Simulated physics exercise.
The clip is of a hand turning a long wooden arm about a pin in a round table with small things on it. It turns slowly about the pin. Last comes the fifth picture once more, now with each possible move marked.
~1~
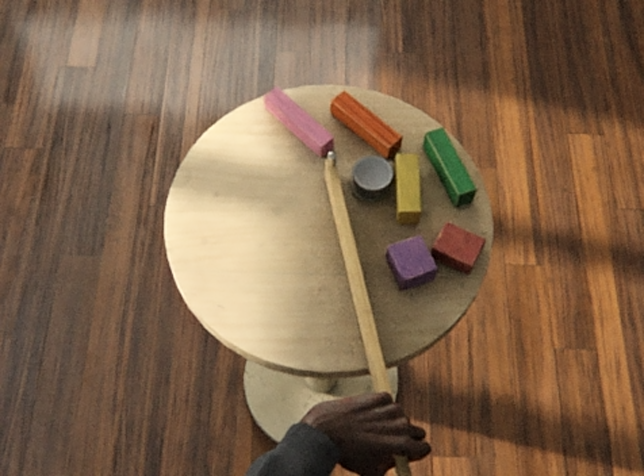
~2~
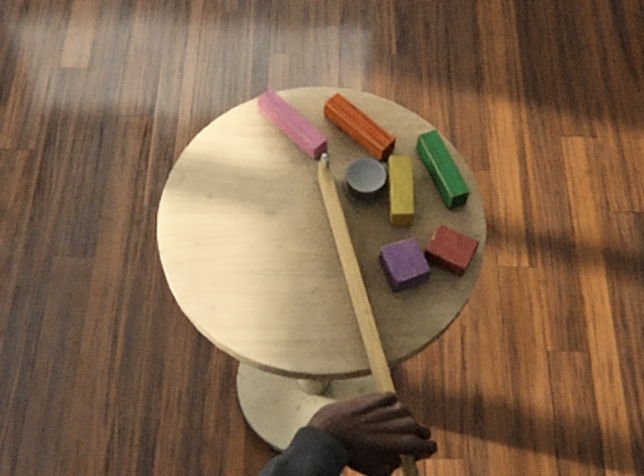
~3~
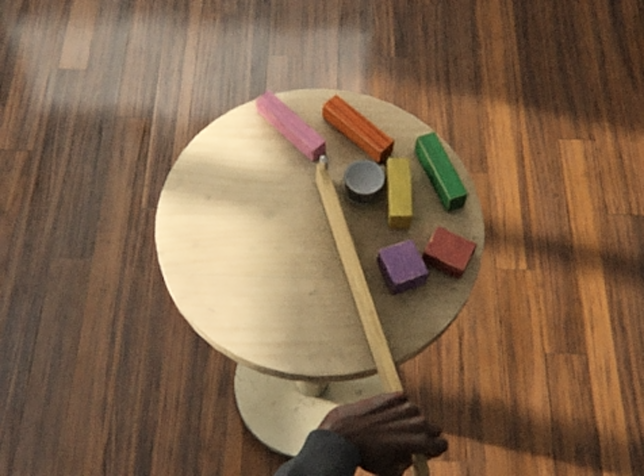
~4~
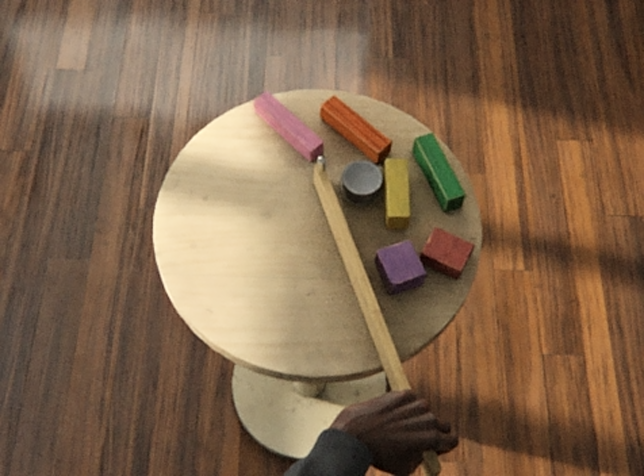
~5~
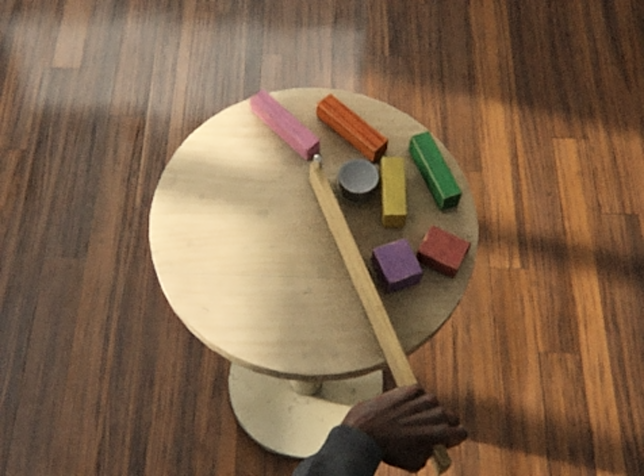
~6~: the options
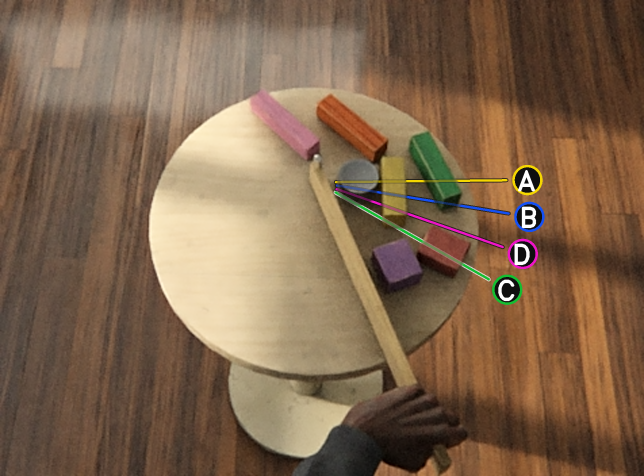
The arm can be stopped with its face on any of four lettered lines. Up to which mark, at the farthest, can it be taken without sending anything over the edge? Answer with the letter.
It should halt at C.
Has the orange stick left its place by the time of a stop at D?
No.
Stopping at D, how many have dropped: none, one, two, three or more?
In all, one.
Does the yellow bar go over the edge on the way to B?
By then, no.
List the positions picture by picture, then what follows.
In the first frame, red block (458, 248); pink bar (298, 122); green stick (449, 167).
In the second frame, arm (352, 262); purple block (404, 265).
In the third frame, arm (355, 263); yellow bar (399, 193).
In the fourth frame, arm (357, 263); red block (447, 253).
In the fifth frame, arm (358, 260); green stick (435, 170); purple block (396, 267); grey tin (358, 182).
On the marked copy, A at (421, 181); B at (422, 199); C at (410, 235); D at (418, 217).
Following C. Soon after the start, arm (382, 249); red block (448, 250); purple block (407, 258).
Later, arm (401, 233); red block (468, 238); purple block (424, 238).
In the end, arm (412, 221); red block (474, 237); purple block (432, 222); nothing has fallen.
As for the rest, A drops the red block and green stick; B drops the red block; D drops the red block.
